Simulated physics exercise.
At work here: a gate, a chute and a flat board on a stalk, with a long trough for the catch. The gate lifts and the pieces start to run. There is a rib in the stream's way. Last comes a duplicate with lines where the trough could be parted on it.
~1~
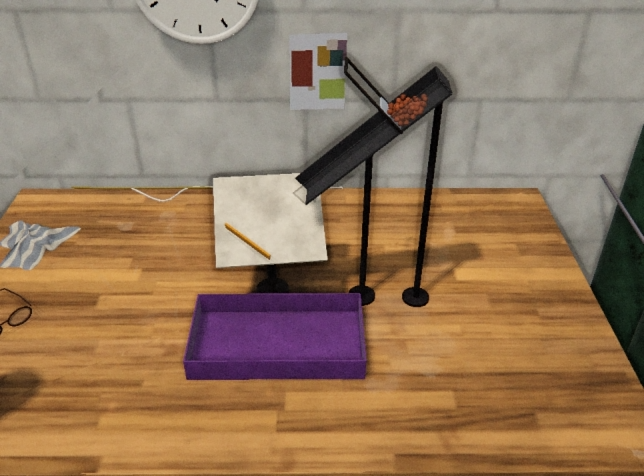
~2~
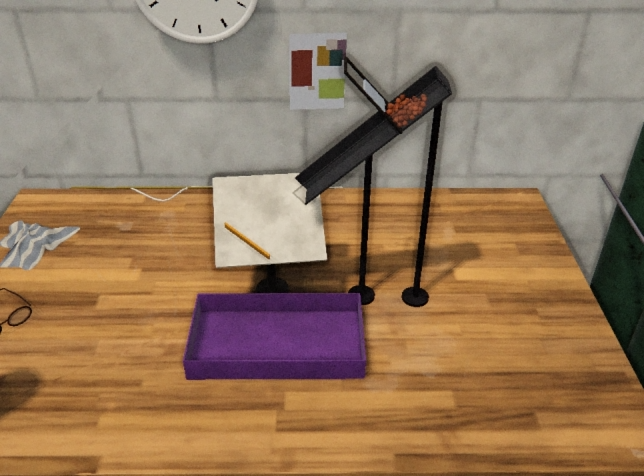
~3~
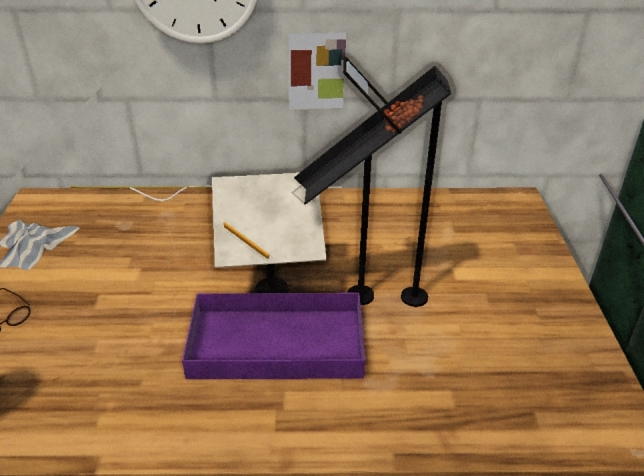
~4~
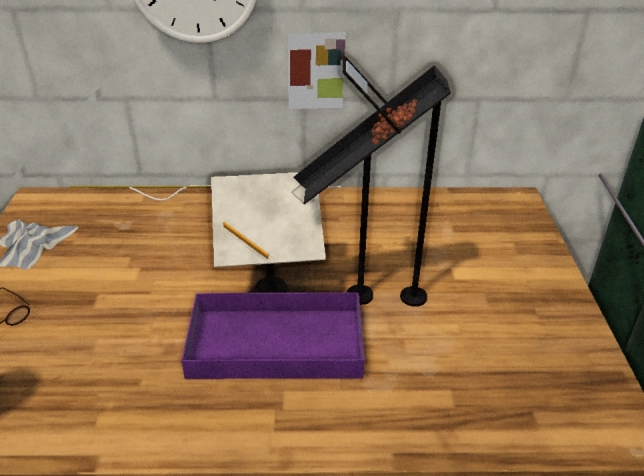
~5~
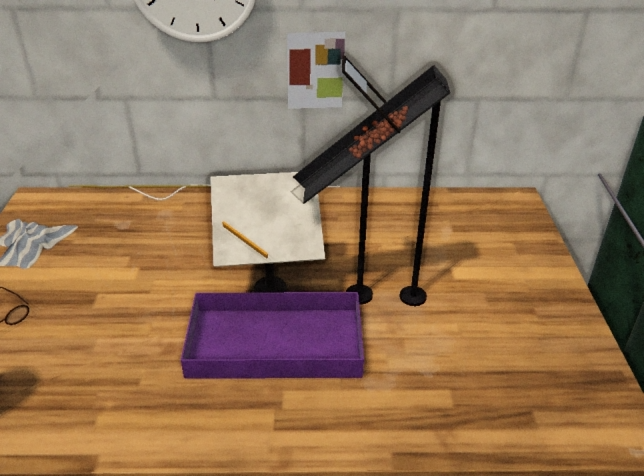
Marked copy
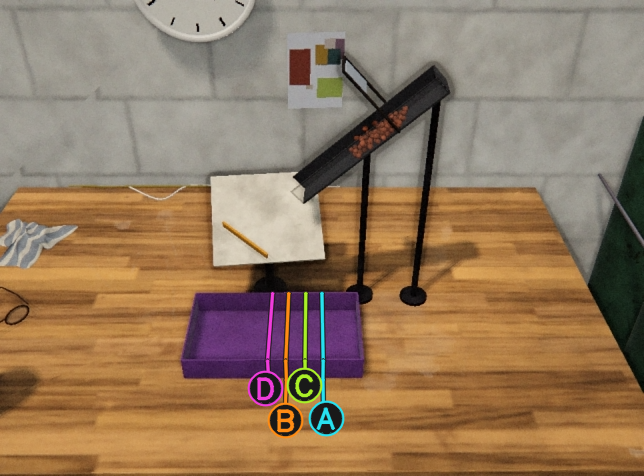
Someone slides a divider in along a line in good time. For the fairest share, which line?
B is best.
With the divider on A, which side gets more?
More lands on the left.
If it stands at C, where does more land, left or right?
More lands on the left.
On the marked copy, line A crosses the front rim at (323, 359); line B crosses the front rim at (285, 360); line C crosses the front rim at (305, 360); line D crosses the front rim at (267, 360).
With A, of what is caught, almost all on the left of the divider, just a few on the right.
With B, of what is caught, roughly half on the left of the divider, roughly half on the right.
With C, of what is caught, almost all on the left of the divider, about a tenth on the right.
With D, of what is caught, about a tenth on the left of the divider, the larger part on the right.
